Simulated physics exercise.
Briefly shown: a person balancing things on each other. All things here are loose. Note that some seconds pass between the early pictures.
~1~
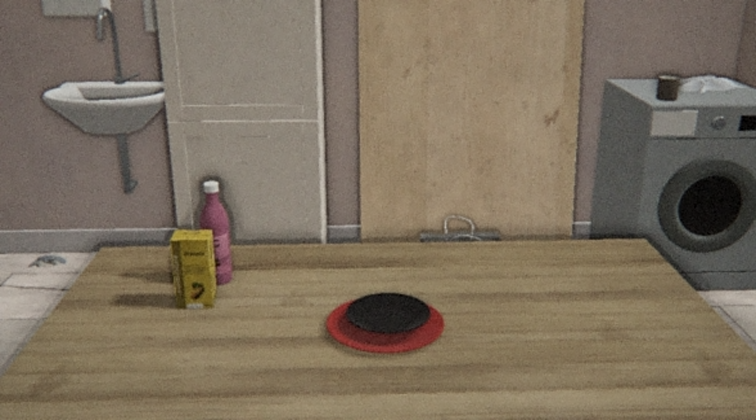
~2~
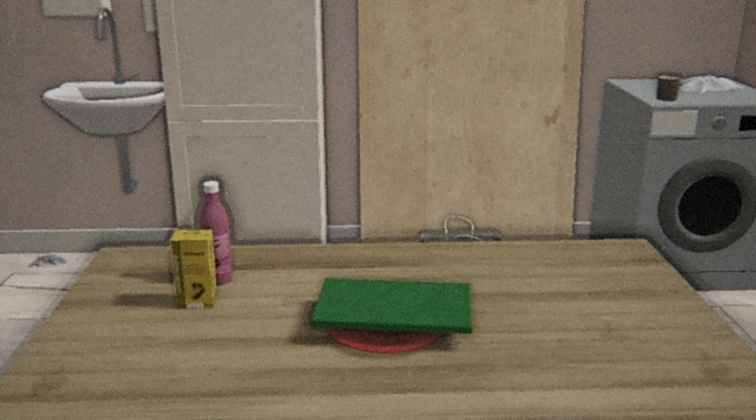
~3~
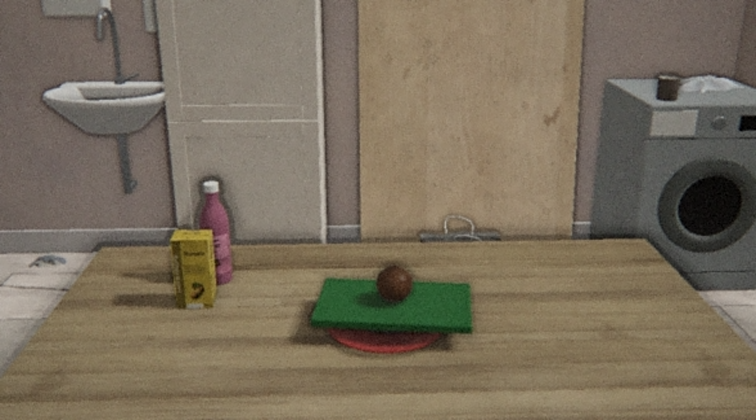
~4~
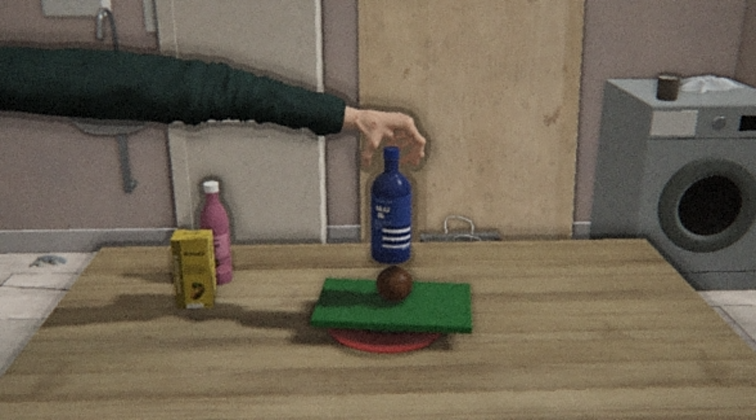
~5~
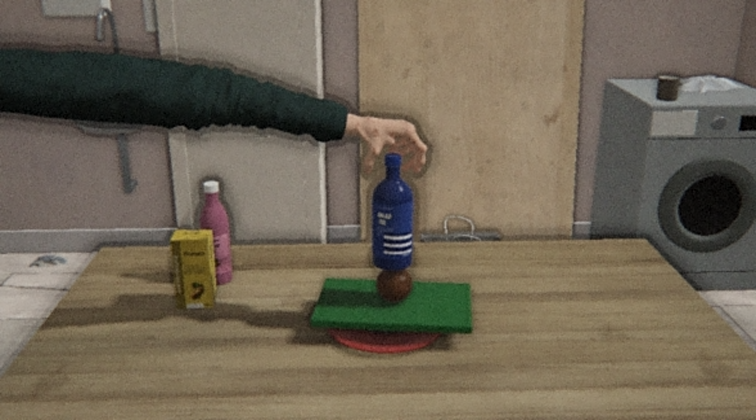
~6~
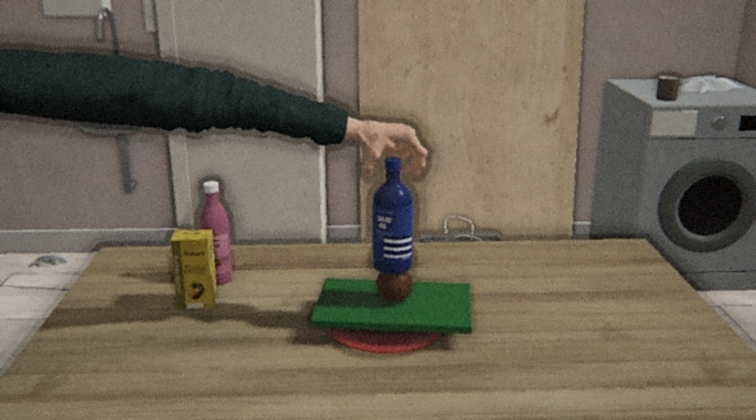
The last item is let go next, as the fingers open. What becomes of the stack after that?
The pile will not stay secure.
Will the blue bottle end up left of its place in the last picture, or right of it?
It shifts to the viewer's left.
Then, 0.70 s after the last picture, blue bottle now fallen.
Then, 0.80 s after the last picture, green tray tipped 15° from how it was; brown onion rolled a little.
Then, 1.10 s after the last picture, brown onion rolled a little.
At rest, fallen, blue bottle; the other 6 in place. Seen from the same camera at the end, blue bottle near (261, 295). The pile gives way.
